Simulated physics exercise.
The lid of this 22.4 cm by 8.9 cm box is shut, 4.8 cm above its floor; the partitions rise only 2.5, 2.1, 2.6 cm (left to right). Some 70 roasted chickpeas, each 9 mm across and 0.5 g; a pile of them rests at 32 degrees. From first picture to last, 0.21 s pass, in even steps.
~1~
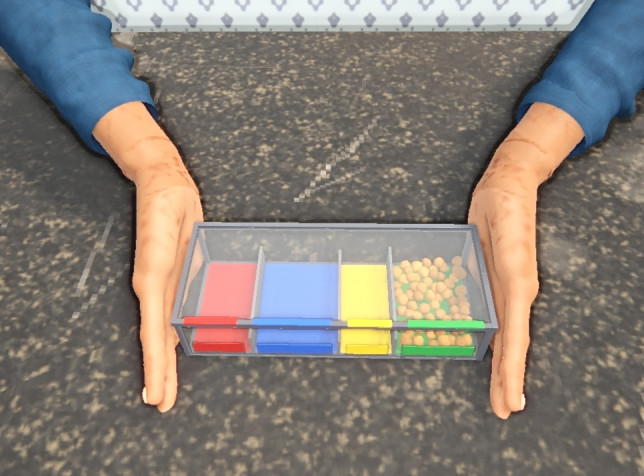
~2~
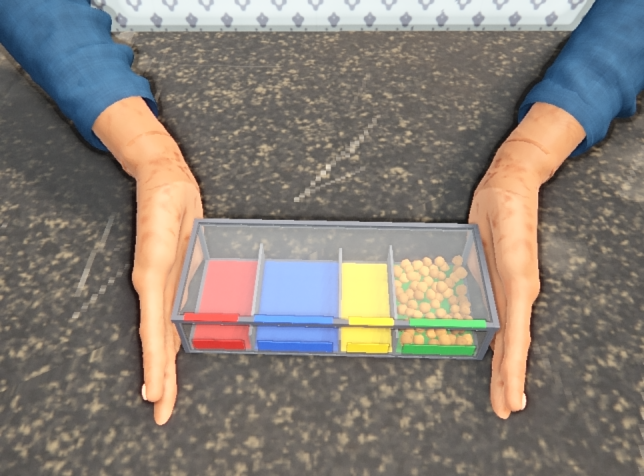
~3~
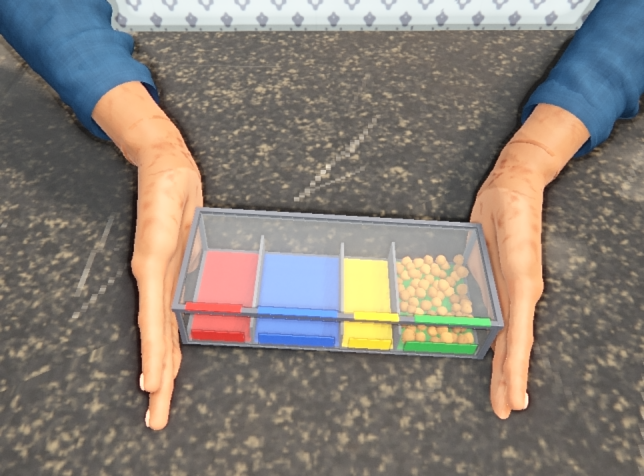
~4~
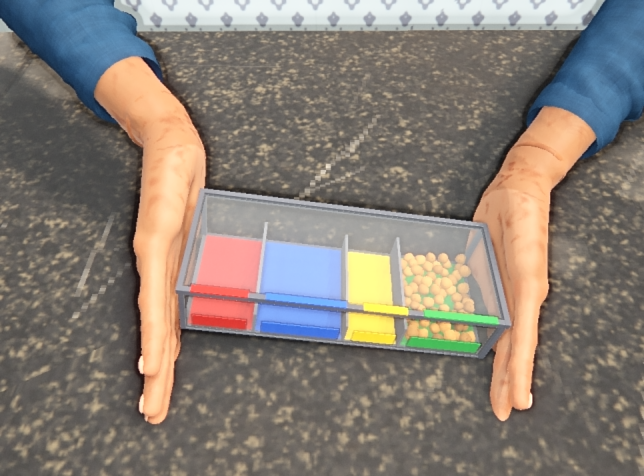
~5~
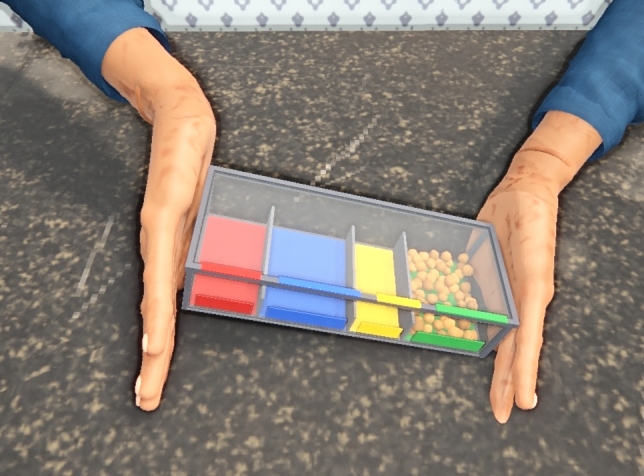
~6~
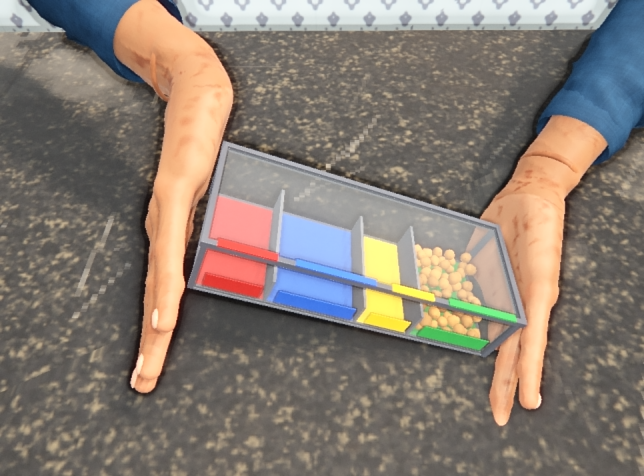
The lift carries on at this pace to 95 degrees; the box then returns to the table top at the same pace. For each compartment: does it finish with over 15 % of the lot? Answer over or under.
Red under, blue under, green over, yellow under.
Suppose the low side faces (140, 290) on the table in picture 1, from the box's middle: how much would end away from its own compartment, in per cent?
About 90 per cent.
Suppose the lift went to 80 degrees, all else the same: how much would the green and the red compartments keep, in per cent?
Then: Green 100, red 0.
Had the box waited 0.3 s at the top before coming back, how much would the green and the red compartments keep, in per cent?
Green 100; red 0.
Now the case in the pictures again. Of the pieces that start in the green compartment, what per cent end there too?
Roughly 100 per cent.
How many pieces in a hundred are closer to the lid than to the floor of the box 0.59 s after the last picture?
About 20 per cent.
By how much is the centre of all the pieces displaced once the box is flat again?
About 1.5 cm.
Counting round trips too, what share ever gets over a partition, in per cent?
Some 0 per cent.
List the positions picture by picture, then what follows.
In the first picture, box tilt 0 degrees, front corners at (177, 320) and (491, 325); green 100 %.
In the second picture, box tilt 1 degrees, front corners at (178, 317) and (492, 324).
In the third picture, box tilt 4 degrees, front corners at (178, 306) and (496, 323), lowest corner right back.
In the fourth picture, box tilt 10 degrees, front corners at (183, 288) and (503, 322), lowest corner right back.
In the fifth picture, box tilt 16 degrees, front corners at (192, 265) and (511, 321), lowest corner right back.
In the sixth picture, box tilt 22 degrees, front corners at (208, 241) and (519, 321), lowest corner right back; green 100 %.
Then, 0.59 s after the last picture, tilt 94 degrees; green 100 %.
Then, 0.98 s after the last picture, tilt 40 degrees; green 100 %.
Then, 1.46 s after the last picture, tilt 0 degrees; green 100 %.
In the end, red 0 %, blue 0 %, green 100 %, yellow 0 %.
